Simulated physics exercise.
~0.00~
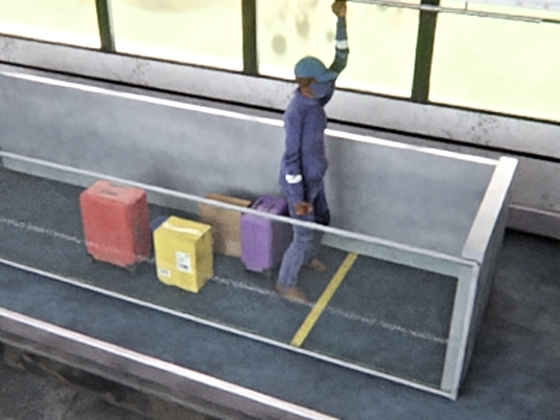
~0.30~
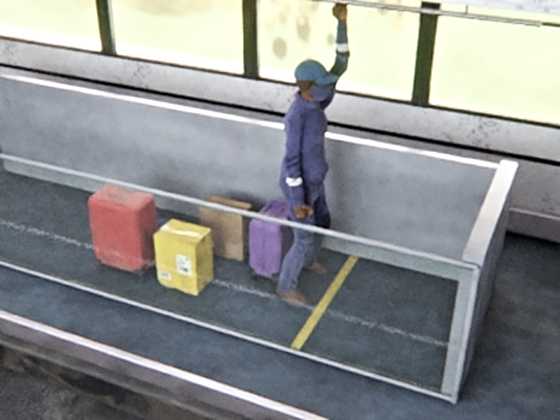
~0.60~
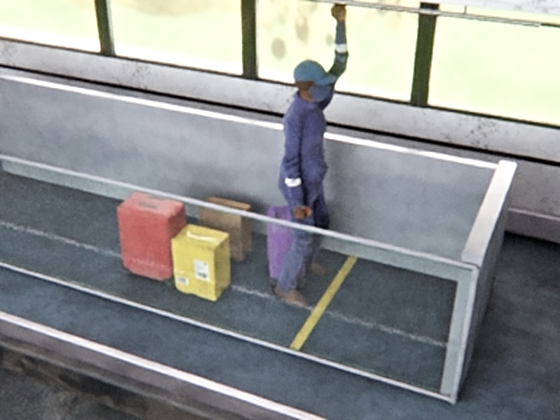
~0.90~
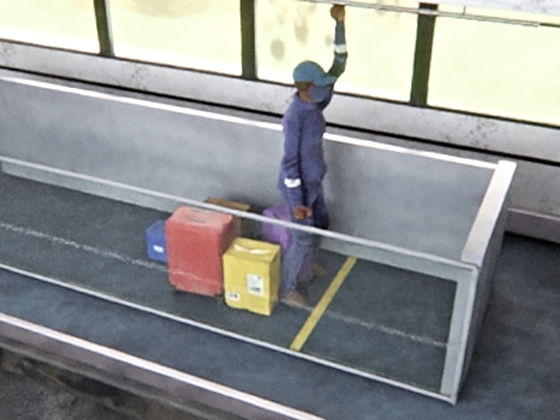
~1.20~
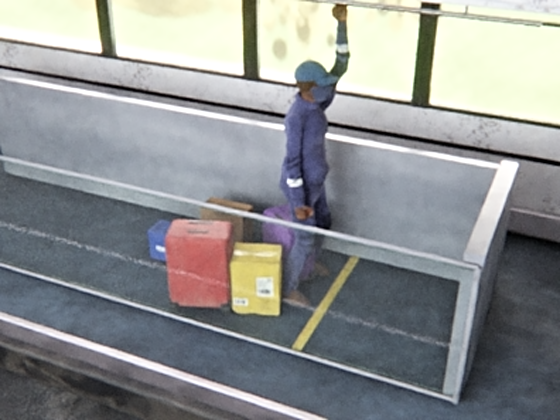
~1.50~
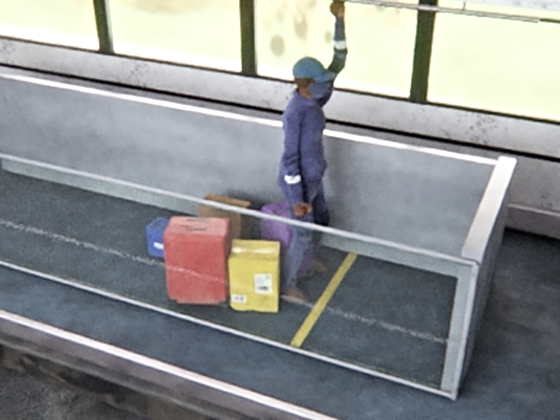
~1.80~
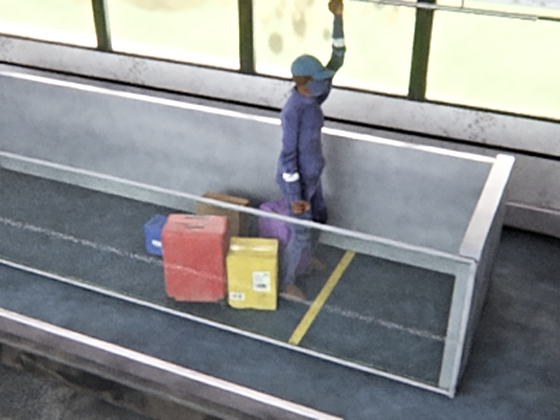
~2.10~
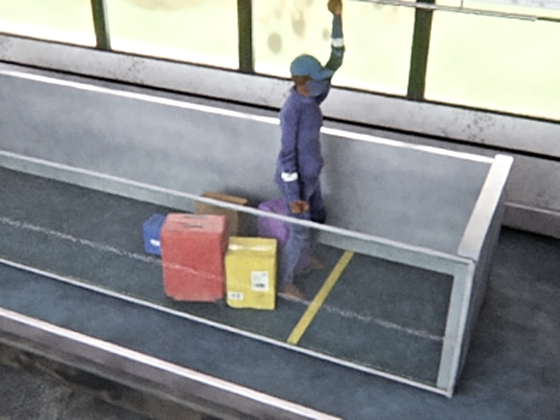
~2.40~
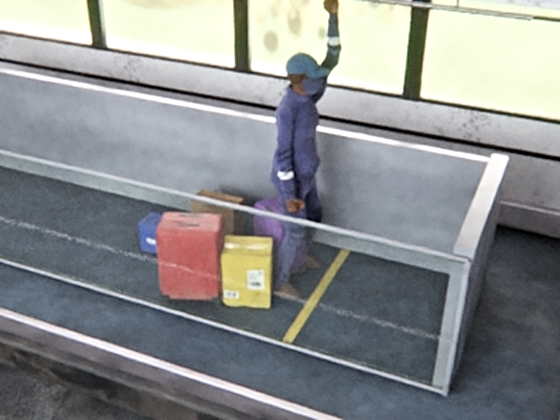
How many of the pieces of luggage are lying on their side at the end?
None of them are on their side. The red case, yellow pack, purple case, brown carton and blue tub all finish upright.
